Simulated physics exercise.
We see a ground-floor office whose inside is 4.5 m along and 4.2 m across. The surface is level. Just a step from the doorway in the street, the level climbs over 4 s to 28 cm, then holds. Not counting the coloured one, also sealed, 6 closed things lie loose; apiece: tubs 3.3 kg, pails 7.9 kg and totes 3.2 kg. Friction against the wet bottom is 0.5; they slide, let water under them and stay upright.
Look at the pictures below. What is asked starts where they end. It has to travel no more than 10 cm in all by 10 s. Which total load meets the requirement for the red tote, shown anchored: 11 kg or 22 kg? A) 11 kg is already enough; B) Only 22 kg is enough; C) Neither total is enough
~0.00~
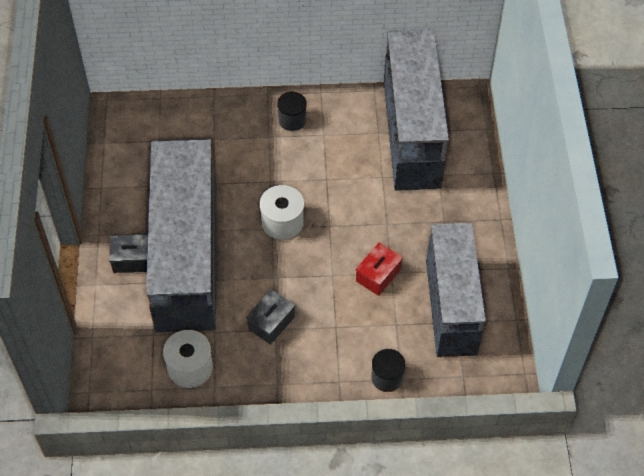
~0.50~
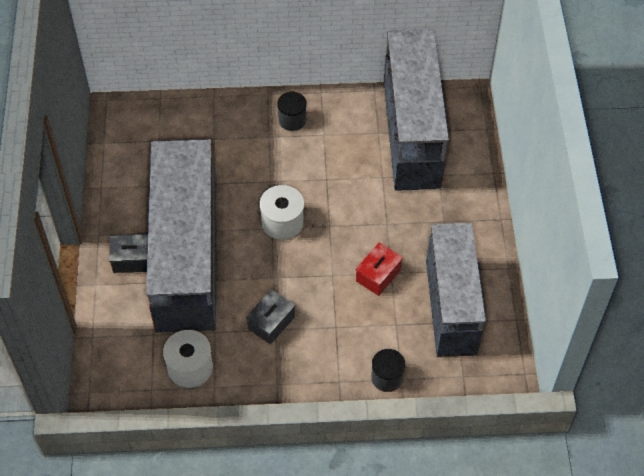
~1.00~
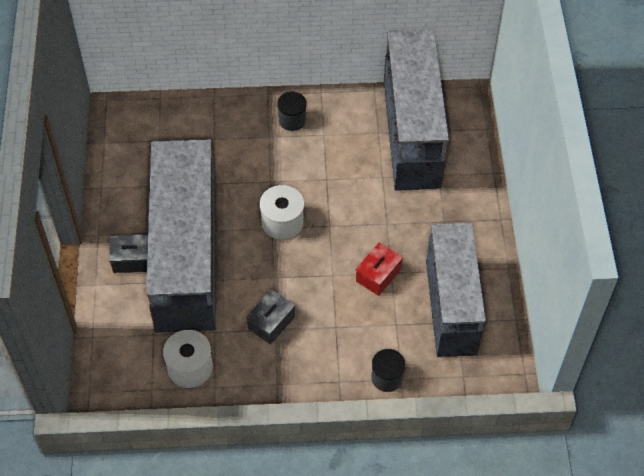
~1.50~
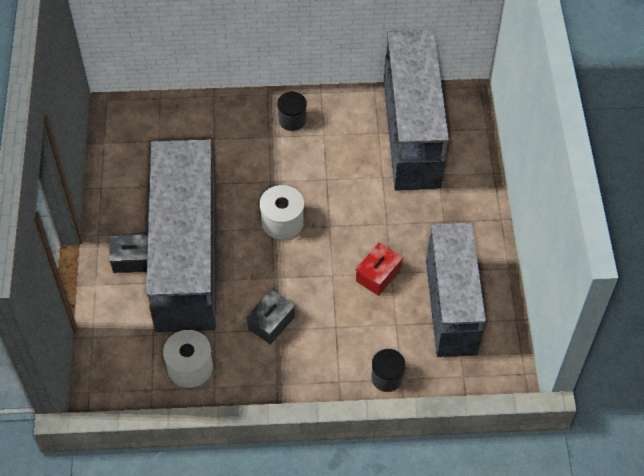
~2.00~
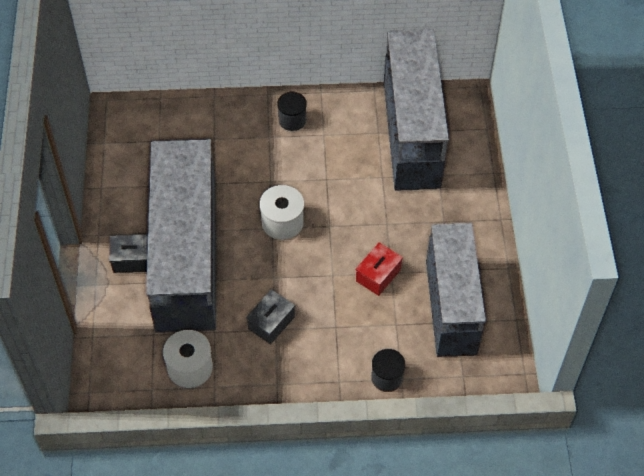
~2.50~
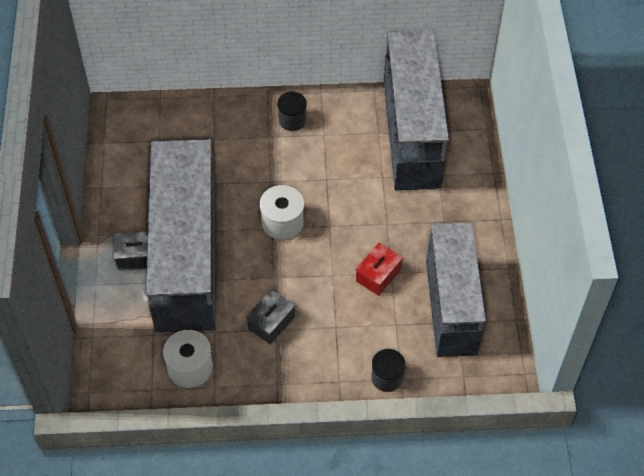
Only 22 kg is enough (B).
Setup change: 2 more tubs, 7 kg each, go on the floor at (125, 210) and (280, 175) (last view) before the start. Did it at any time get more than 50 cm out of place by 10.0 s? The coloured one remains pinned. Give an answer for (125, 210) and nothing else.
That one is beyond the limit.
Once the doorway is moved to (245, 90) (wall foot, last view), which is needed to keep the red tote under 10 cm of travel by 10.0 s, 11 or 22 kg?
With that change, you need the heavier one.
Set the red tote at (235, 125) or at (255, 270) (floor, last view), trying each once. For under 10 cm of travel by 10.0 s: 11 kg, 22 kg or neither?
Taking the two spots in turn, neither keeps it, then both keep it.
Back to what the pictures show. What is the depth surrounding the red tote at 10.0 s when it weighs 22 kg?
Something like 11 centimetres.
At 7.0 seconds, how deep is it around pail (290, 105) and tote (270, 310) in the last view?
About 5 and 2 cm.
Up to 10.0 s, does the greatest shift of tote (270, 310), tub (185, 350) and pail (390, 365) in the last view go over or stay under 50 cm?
The three come out not as far, further, not as far, in that order.
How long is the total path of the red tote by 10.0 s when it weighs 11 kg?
Total path: Approx. 30 cm.
After 3.5 s the red tote would be 0 cm from its start with 11 kg and 0 cm from its start with 22 kg; 0 cm of water round it then.
After 4.5 s the red tote would be 0 cm from its start with 11 kg and 0 cm from its start with 22 kg; 0 cm of water round it then.
After 7.0 s the red tote would be 0 cm from its start with 11 kg and 0 cm from its start with 22 kg; 2 cm of water round it then.
After 10.0 s the red tote would be 27 cm from its start with 11 kg and 0 cm from its start with 22 kg; 11 cm of water round it then.
